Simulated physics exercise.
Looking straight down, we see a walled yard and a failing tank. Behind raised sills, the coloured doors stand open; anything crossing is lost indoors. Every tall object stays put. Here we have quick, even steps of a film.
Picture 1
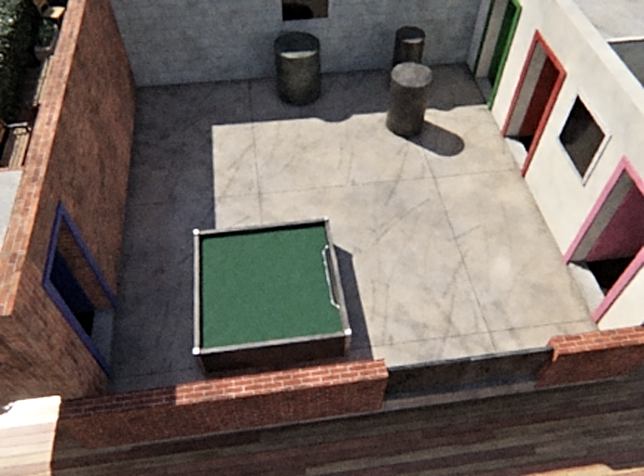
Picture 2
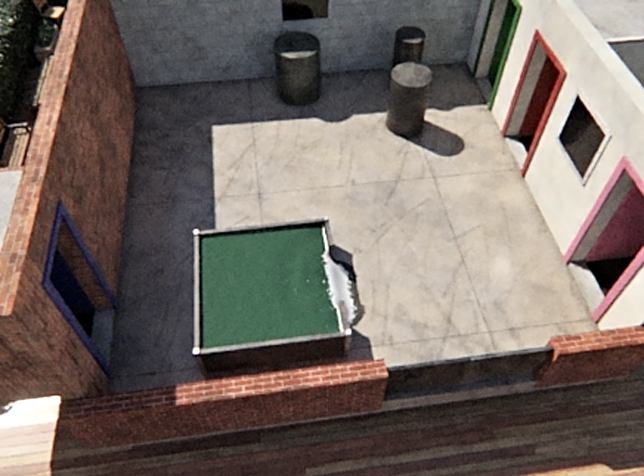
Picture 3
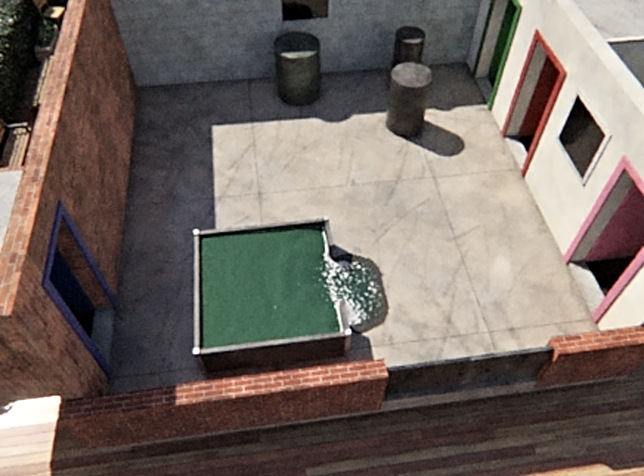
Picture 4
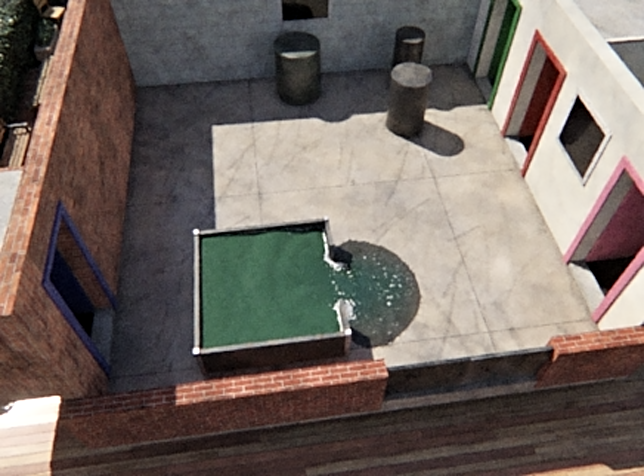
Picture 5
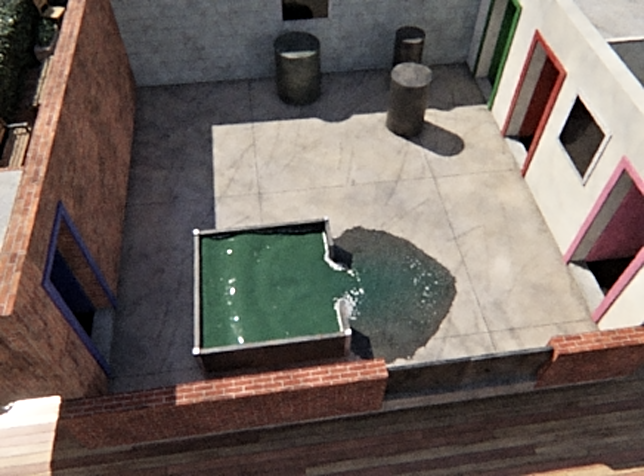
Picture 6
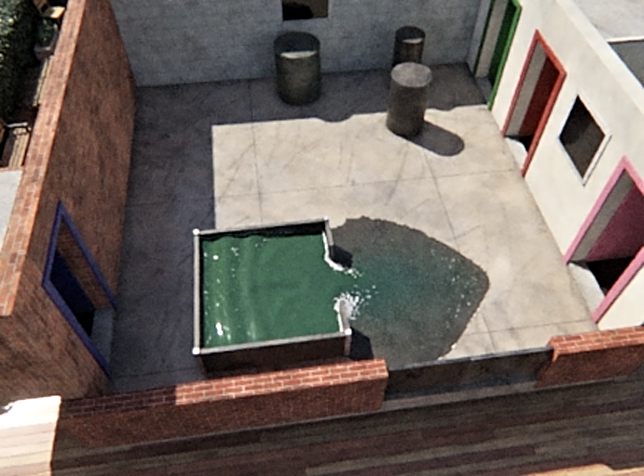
Green water sat still in a square tank in a walled yard, then burst through the tank's right side and poured out, spreading rightward across the concrete in a widening dark pool.
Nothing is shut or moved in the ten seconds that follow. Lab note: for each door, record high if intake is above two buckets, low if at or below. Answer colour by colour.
Green door: High; red door: High; blue door: Low; pink door: High.
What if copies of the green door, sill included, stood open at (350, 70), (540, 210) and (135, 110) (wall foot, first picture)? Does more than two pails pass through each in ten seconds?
First door doesn't reach it, second door gets past it, third door doesn't reach it.
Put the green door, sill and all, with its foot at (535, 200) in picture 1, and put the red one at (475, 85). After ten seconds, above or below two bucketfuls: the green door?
As I see it, the green door comes in higher.
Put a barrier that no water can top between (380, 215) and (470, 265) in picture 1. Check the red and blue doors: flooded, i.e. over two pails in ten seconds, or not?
After that, red misses the mark and blue misses the mark.
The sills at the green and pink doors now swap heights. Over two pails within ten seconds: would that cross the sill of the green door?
Well, the green door remains within the limit here.
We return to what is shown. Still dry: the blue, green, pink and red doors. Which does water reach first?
Call: The door marked pink.
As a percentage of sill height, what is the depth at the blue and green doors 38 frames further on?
Near 0 and 140 per cent, in that order.
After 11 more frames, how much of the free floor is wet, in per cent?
By my count, 30 percent.
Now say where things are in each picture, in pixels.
In the first picture, still water in the water tank at (268, 283).
In the second picture, the front is at (341, 265), out from the gap at (334, 288).
In the third picture, water pours out at (334, 289) and has run to (369, 266).
In the fourth picture, water pours out at (334, 289) and has run to (408, 275).
In the fifth picture, water pours out at (334, 288) and has run to (449, 291).
In the sixth picture, water pours out at (334, 288) and has run to (482, 280).
A moment on, water covers 20 % of the floor; the green door not reached, the red door not reached, the blue door not reached, the pink door wet at the sill, nothing in.
Next, water covers 30 % of the floor; the green door not reached, the red door not reached, the blue door not reached, the pink door under two buckets in.
Then, water covers 30 % of the floor; the green door wet at the sill, nothing in, the red door under two buckets in, the blue door not reached, the pink door over two buckets in.
Later, water covers 40 % of the floor; the green door wet at the sill, nothing in, the red door over two buckets in, the blue door not reached, the pink door far over two buckets in.
In the end, water covers 60 % of the floor; the green door over two buckets in, the red door over two buckets in, the blue door not reached, the pink door far over two buckets in.
